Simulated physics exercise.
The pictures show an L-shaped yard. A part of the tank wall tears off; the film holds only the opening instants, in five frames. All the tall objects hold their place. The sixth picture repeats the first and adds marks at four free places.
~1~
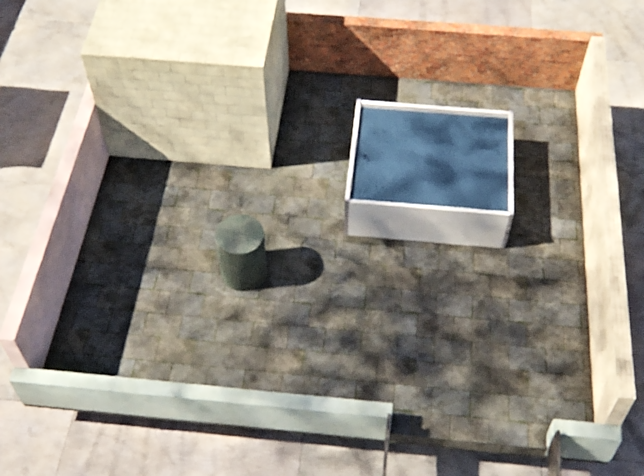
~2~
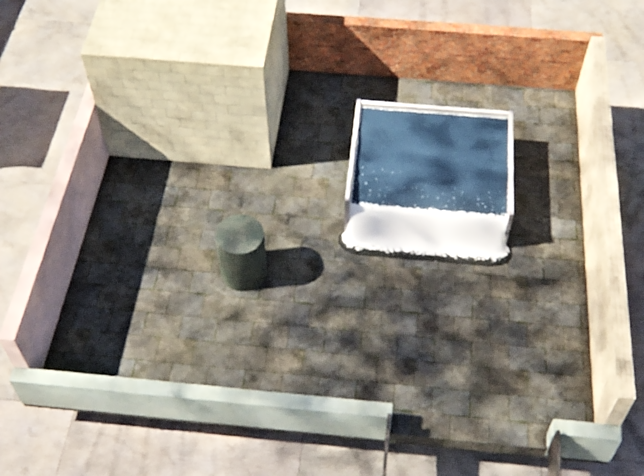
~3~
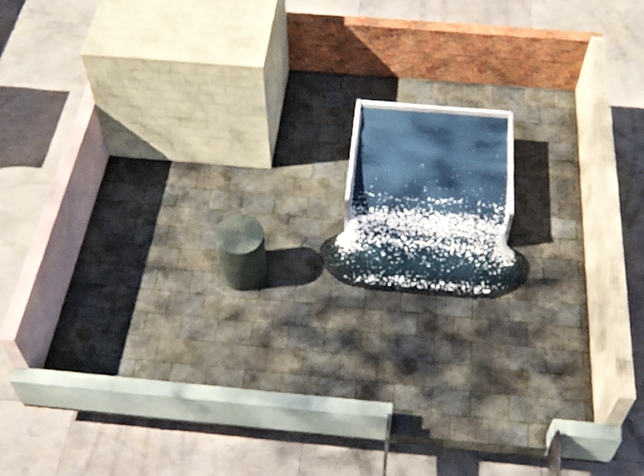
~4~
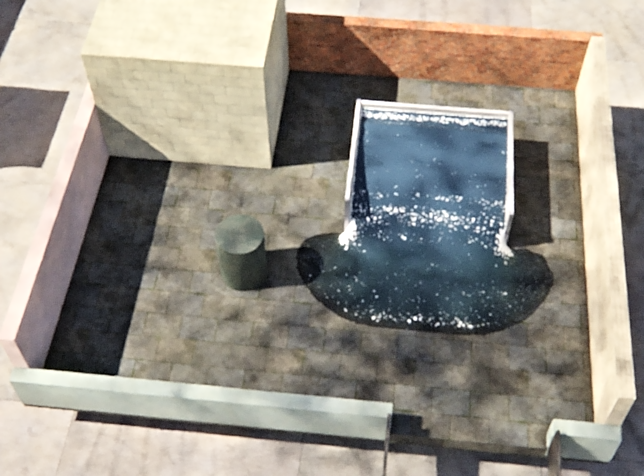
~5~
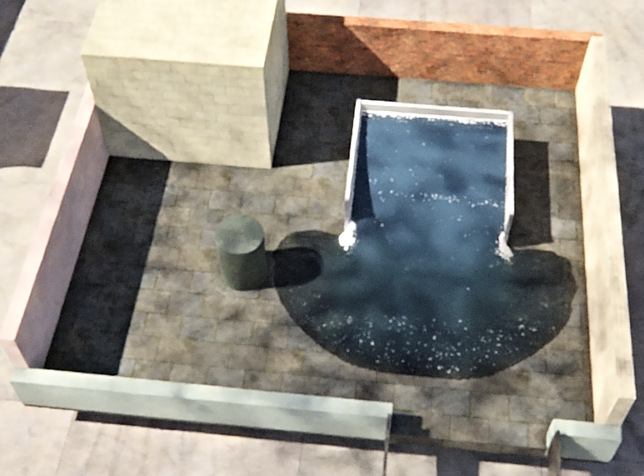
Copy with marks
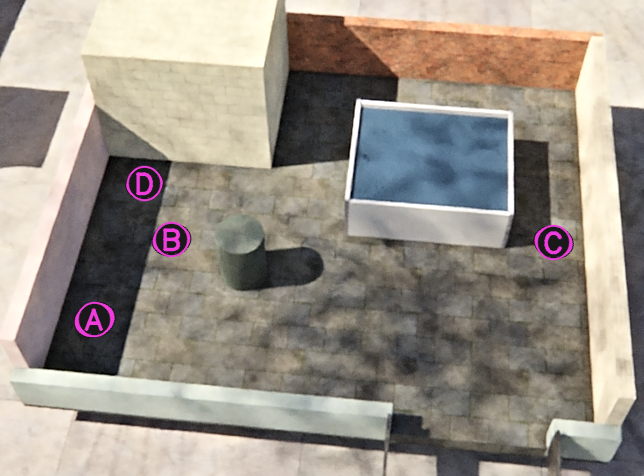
The clip opens on a walled, paved yard seen from above, with a pale block, a dark green cylinder and a full, white-sided tank. Water bursts from the tank's near side in white froth, then fans out across the paving into a broad, dark, rounded pool, its left edge nearing the cylinder.
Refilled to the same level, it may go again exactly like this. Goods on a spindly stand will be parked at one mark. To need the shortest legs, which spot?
C works best here.
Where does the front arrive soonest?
Spot A.
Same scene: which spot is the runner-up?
Spot B.
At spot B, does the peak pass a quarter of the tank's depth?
No, less.
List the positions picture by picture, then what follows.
Tank full, its middle at (431, 158); open gate at (471, 416), in the first picture.
In the second picture, 2 % of the ground under water, visible out to (508, 255).
In the third picture, 7 % of the ground under water, visible out to (522, 276).
In the fourth picture, 13 % of the ground under water, visible out to (537, 301).
In the fifth picture, 22 % of the ground under water, visible out to (562, 319).
In magenta, A at (94, 319); B at (171, 239); C at (553, 242); D at (144, 183).
With A, the water peaks at about 30 % of the depth that stood in the tank.
With B, the water peaks at about 11 % of the depth that stood in the tank.
With C, the water peaks at about 5 % of the depth that stood in the tank.
With D, the water peaks at about 21 % of the depth that stood in the tank.
